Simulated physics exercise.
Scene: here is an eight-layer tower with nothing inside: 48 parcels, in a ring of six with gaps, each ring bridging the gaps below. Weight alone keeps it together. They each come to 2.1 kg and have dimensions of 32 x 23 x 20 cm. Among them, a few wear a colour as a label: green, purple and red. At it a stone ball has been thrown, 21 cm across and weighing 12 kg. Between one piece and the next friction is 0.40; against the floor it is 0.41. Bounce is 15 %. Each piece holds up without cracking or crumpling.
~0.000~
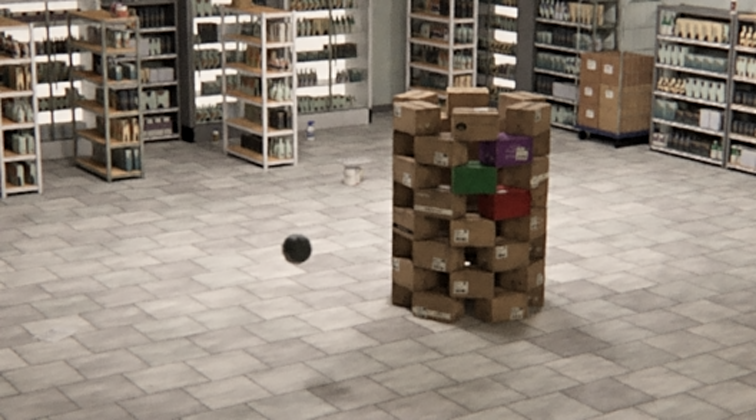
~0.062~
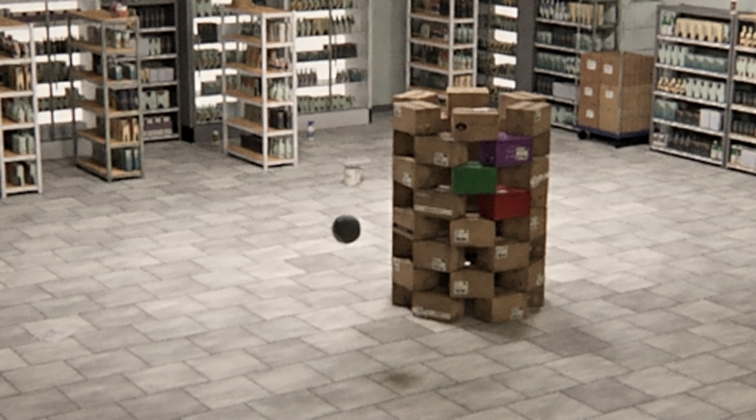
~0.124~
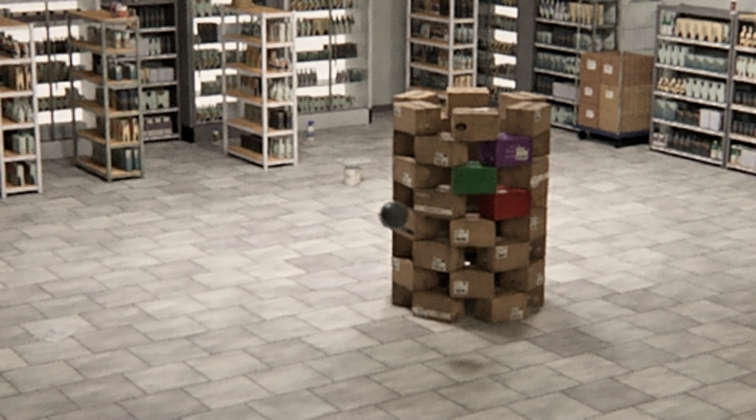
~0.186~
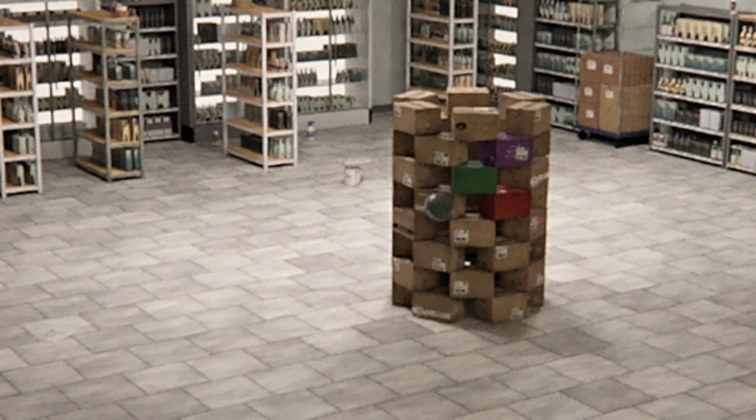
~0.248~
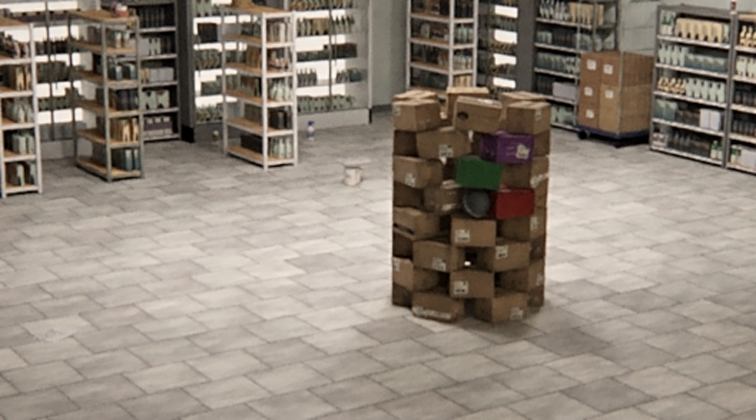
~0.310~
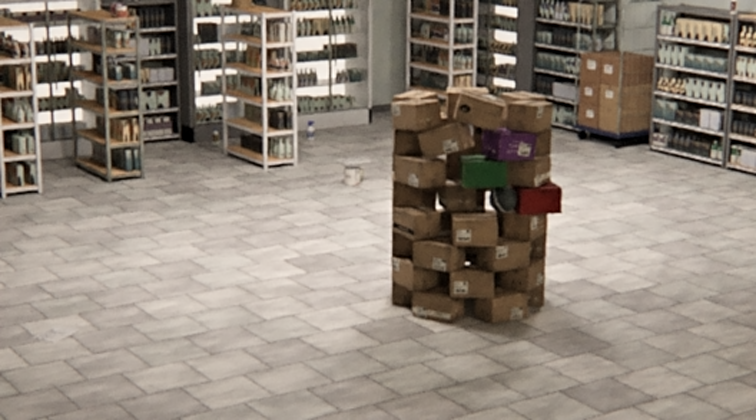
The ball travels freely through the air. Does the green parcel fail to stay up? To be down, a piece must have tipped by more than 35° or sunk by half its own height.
Yes, it comes down.
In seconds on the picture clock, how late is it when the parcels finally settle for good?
Close to 4.5 seconds.
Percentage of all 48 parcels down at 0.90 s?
15 per cent at that moment.
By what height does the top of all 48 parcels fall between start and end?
About 0 cm.
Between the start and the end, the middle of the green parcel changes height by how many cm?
It ends some 90 cm lower.
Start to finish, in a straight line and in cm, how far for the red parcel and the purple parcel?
Red: 360 cm, purple: 140 cm.
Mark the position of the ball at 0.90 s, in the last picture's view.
It should be near pixel (662, 279).
By 0.90 s, ball still moving; 8 of the 48 parcels down; green parcel 20 cm lower; red parcel on its side.
By 1.98 s, ball still moving; 14 of the 48 parcels down; green parcel on its side; purple parcel upside down.
When it is over (4.5 s), ball rolling away; 14 of the 48 parcels down; green parcel on its side; purple parcel upside down; red parcel on its side. In pixels of the last frame, middles, green parcel near (491, 275), purple parcel near (596, 324).
